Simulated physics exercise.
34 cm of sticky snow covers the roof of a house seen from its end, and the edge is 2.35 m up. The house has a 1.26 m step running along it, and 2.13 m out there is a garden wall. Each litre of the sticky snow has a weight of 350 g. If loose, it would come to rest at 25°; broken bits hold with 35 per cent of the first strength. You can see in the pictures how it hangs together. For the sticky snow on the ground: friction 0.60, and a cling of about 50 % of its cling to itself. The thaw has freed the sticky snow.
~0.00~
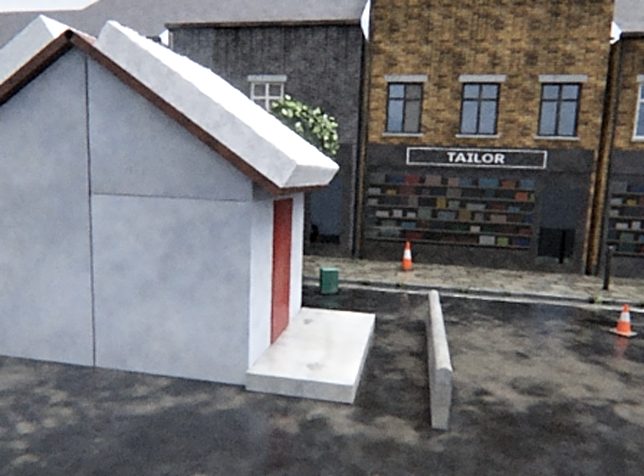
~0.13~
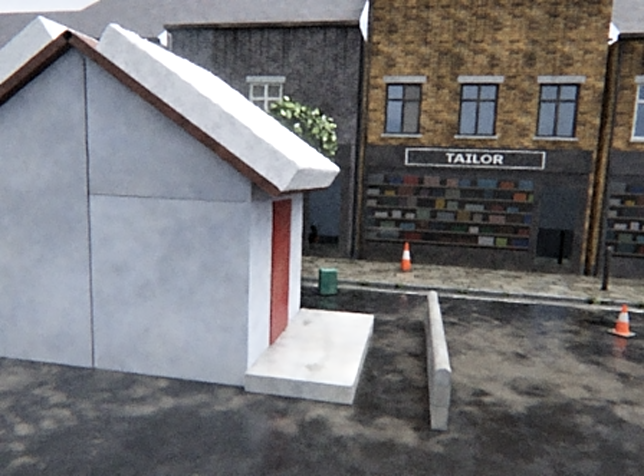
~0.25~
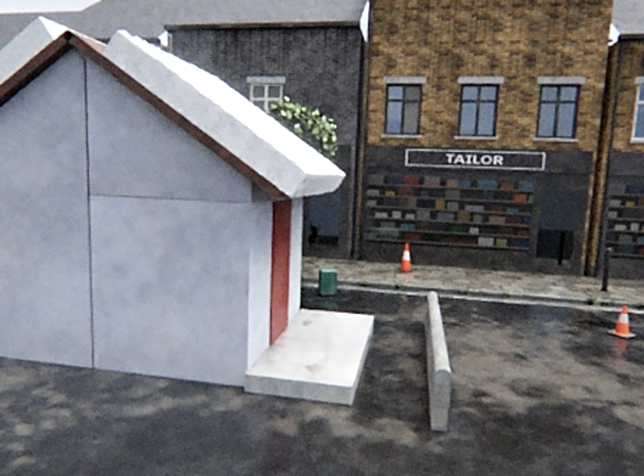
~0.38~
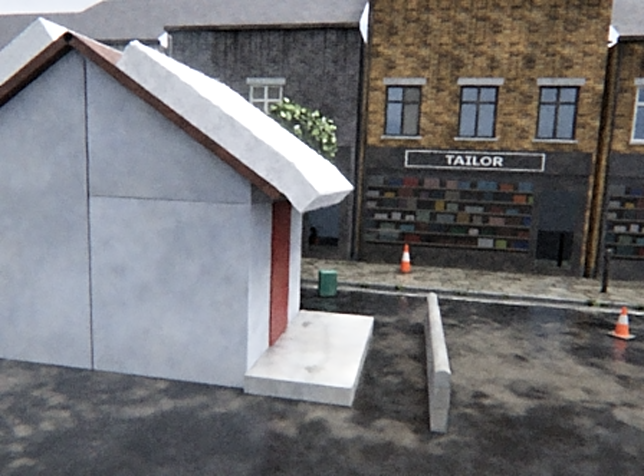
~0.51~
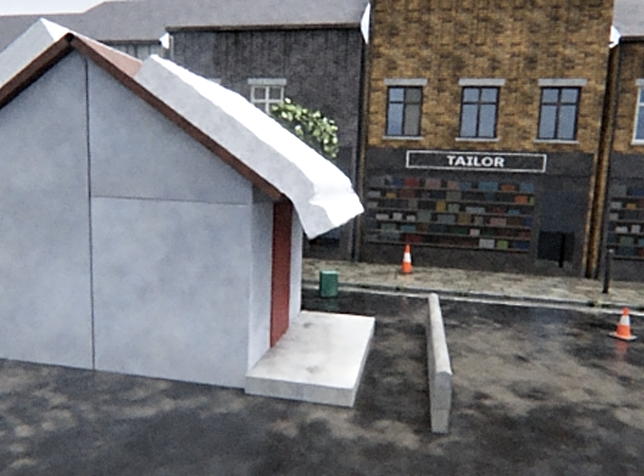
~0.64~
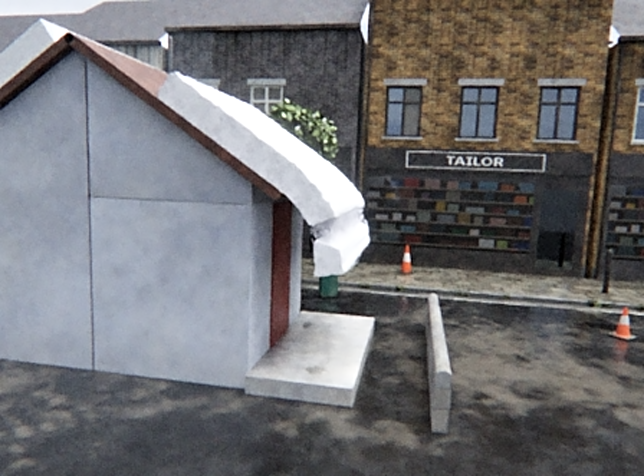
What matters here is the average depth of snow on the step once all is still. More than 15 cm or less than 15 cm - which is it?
More than 15 cm.
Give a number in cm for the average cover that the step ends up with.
I'd put it at about 18 cm.
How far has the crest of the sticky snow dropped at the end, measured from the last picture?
Roughly 2.9 m.
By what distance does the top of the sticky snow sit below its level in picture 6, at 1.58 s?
2.8 m.
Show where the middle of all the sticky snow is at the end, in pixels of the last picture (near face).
The spot is somewhere around (414, 392).
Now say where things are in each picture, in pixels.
The first picture shows foremost bit of the sticky snow at (296, 166), 3 % of it past the eaves, in one piece.
The second picture shows foremost bit of the sticky snow at (298, 169), its middle shifted 4.1 cm, 5 % of it past the eaves, in one piece.
The third picture shows foremost bit of the sticky snow at (306, 177), its middle shifted 15 cm, 9 % of it past the eaves, in one piece.
The fourth picture shows foremost bit of the sticky snow at (318, 195), its middle shifted 34 cm, 16 % of it past the eaves, in one piece.
The fifth picture shows foremost bit of the sticky snow at (333, 223), its middle shifted 61 cm, 25 % of it past the eaves, cracking.
The sixth picture shows foremost bit of the sticky snow at (343, 268), its middle shifted 95 cm, 38 % of it past the eaves, cracking.
After 1.07 s, 32 % of the snow is still up on the roof and 68 % is falling or down.
After 1.58 s, none of the snow is still up on the roof and all is falling or down.
After 2.09 s, none of the snow is still up on the roof and all is falling or down.
After 2.60 s, none of the snow is still up on the roof and all is falling or down.
After 2.70 s, none of the snow is still up on the roof and the snow on the step is 18 cm deep on average.
